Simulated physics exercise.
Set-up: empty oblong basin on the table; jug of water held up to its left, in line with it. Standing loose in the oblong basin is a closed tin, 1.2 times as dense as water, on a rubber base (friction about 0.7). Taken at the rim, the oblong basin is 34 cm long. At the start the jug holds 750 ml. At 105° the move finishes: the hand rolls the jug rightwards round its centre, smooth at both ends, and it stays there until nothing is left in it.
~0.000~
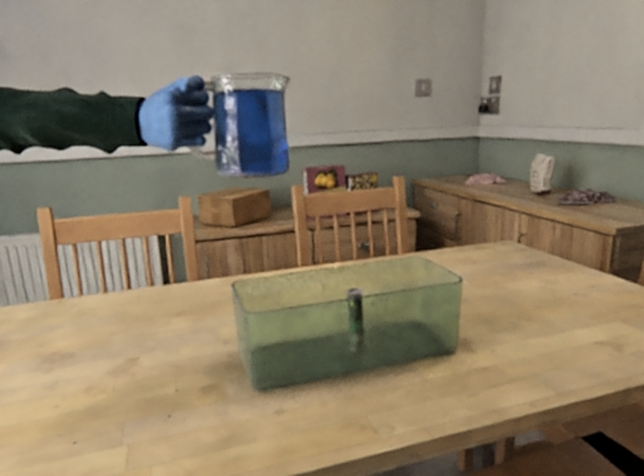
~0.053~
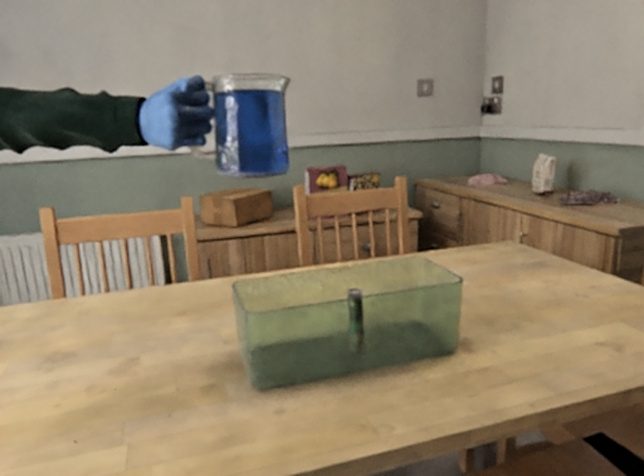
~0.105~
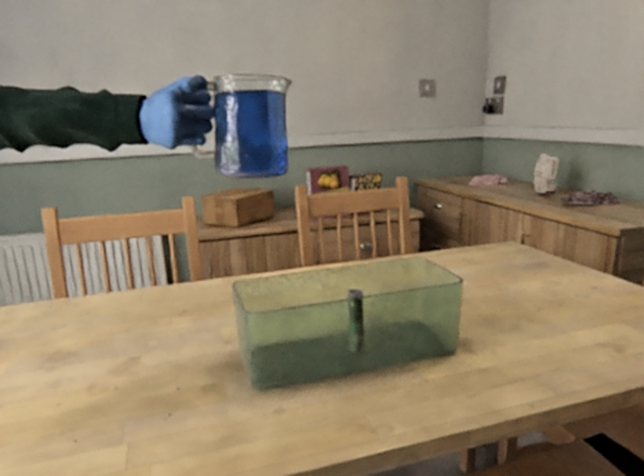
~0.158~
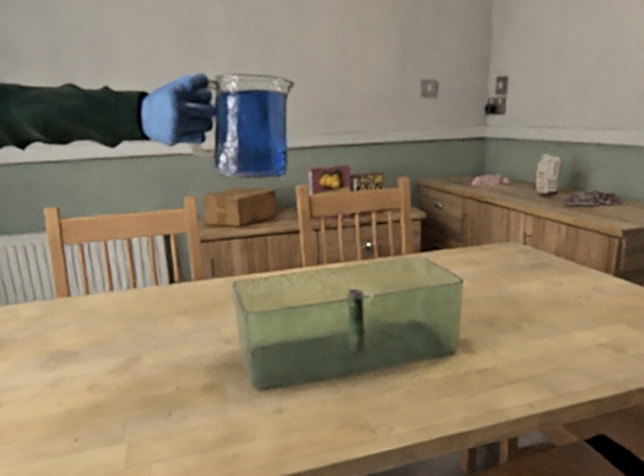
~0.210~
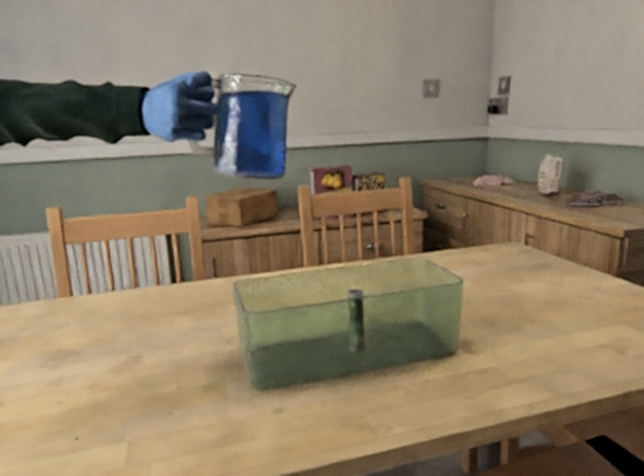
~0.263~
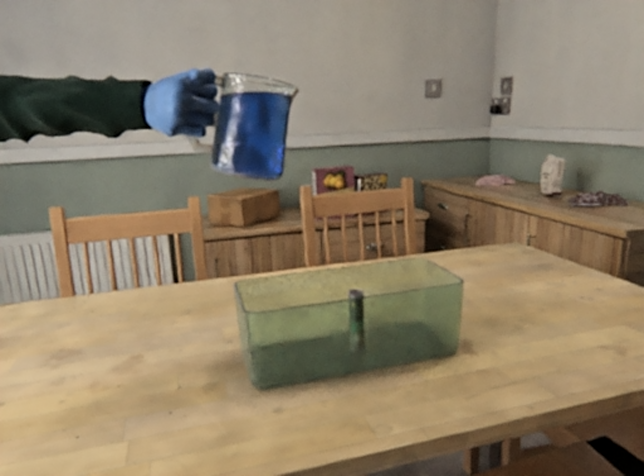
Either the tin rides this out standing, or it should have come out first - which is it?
It never tumbles.
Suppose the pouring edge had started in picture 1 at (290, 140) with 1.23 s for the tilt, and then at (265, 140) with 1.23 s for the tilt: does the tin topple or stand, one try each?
Trial 1 - tin tips; trial 2 - tin tips.
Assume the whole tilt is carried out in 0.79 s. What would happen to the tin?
Result: Tin still standing.
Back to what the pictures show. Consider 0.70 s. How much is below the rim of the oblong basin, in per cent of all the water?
I'd put it near 1 percent.
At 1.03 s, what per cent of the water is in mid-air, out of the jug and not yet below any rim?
It comes to some 32 percent of the total.
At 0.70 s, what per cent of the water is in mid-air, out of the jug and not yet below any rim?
Estimate: Some 12 % of the total.
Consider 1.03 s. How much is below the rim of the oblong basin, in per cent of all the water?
30 %, more or less.
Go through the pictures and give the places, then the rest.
In the first picture, tilt 0°; pouring edge (289, 78); surface from (214, 93) to (280, 92); the oblong basin's rim runs from (237, 298) to (442, 268); the tin's top is at (355, 294).
In the second picture, tilt 0°; pouring edge (290, 79); surface from (214, 93) to (281, 92).
In the third picture, tilt 2°; pouring edge (291, 80); surface from (216, 94) to (282, 93).
In the fourth picture, tilt 4°; pouring edge (293, 83); surface from (217, 94) to (284, 94).
In the fifth picture, tilt 7°; pouring edge (296, 86); surface from (219, 97) to (286, 94).
In the sixth picture, tilt 11°; pouring edge (299, 90); surface from (222, 97) to (289, 95).
Then, 0.70 s in, the tilt is 64° and 86 per cent is still to pour; the tin stands where it began.
Then, 1.03 s in, the tilt is 98° and 39 per cent is still to pour; the tin stands where it began.
Then, 1.36 s in, the tilt is 105° and 6 per cent is still to pour; the tin stands where it began.
Then, 1.73 s in, the tilt is 105° and 0 per cent is still to pour; the tin stands where it began.
Finally, the tin stands where it began.
